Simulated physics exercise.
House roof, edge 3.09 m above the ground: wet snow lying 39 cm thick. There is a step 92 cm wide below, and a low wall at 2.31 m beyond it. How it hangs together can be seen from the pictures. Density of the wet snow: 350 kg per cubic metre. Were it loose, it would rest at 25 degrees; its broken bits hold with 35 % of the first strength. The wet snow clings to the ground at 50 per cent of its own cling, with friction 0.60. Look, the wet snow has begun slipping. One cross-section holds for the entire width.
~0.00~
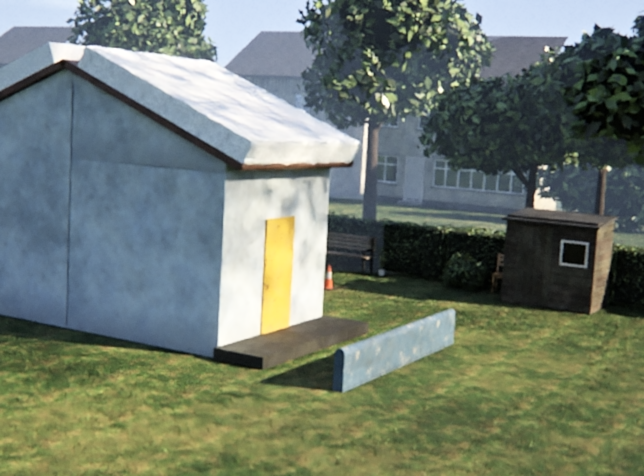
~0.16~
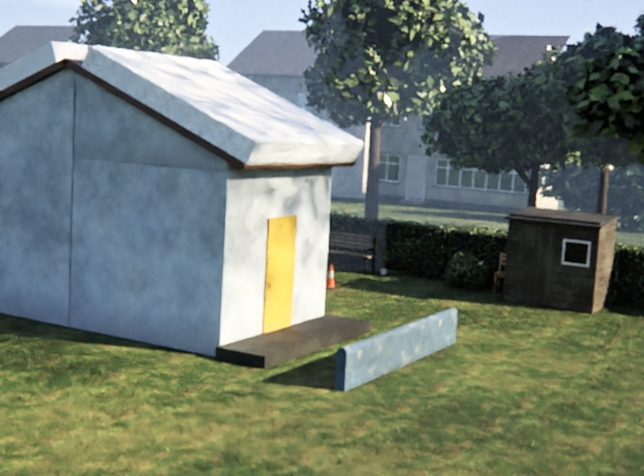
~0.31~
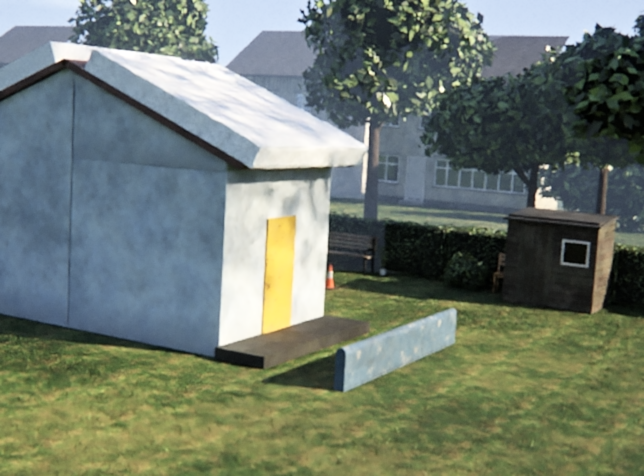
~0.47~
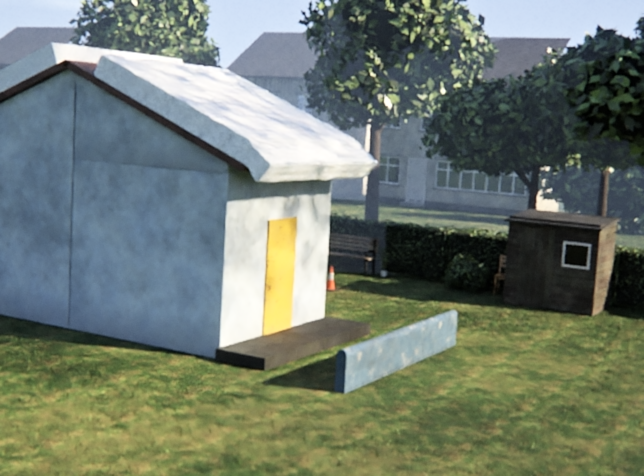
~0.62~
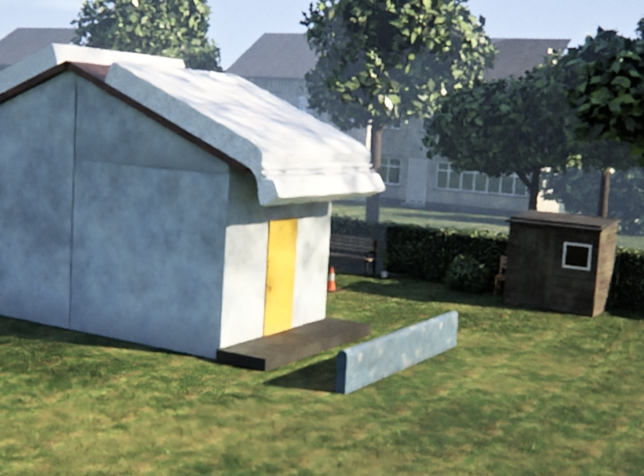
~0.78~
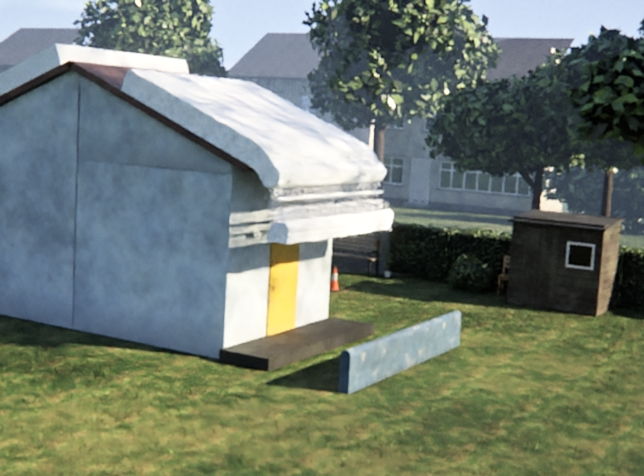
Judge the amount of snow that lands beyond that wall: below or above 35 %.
My take is that it lands north of 35 percent.
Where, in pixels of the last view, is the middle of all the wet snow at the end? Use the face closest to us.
Approximately at pixel (390, 385).
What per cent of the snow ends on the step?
3 %, approx.
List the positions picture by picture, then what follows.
In the first picture, front end of the wet snow at (251, 141), 2 % of it past the eaves, in one piece.
In the second picture, front end of the wet snow at (255, 141), its middle shifted 3.7 cm, 3 % of it past the eaves, in one piece.
In the third picture, front end of the wet snow at (260, 147), its middle shifted 14 cm, 6 % of it past the eaves, in one piece.
In the fourth picture, front end of the wet snow at (269, 167), its middle shifted 32 cm, 11 % of it past the eaves, in one piece.
In the fifth picture, front end of the wet snow at (278, 194), its middle shifted 57 cm, 17 % of it past the eaves, cracking.
In the sixth picture, front end of the wet snow at (288, 231), its middle shifted 90 cm, 26 % of it past the eaves, cracking.
By 1.18 s, 66 % is still on the roof and 0 % is past the low wall.
By 1.65 s, 19 % is still on the roof and 0 % is past the low wall.
By 2.13 s, none is still on the roof and 49 % is past the low wall.
By 2.60 s, none is still on the roof and 49 % is past the low wall.
By 3.40 s, at the end, none is still on the roof and 49 % is past the low wall.
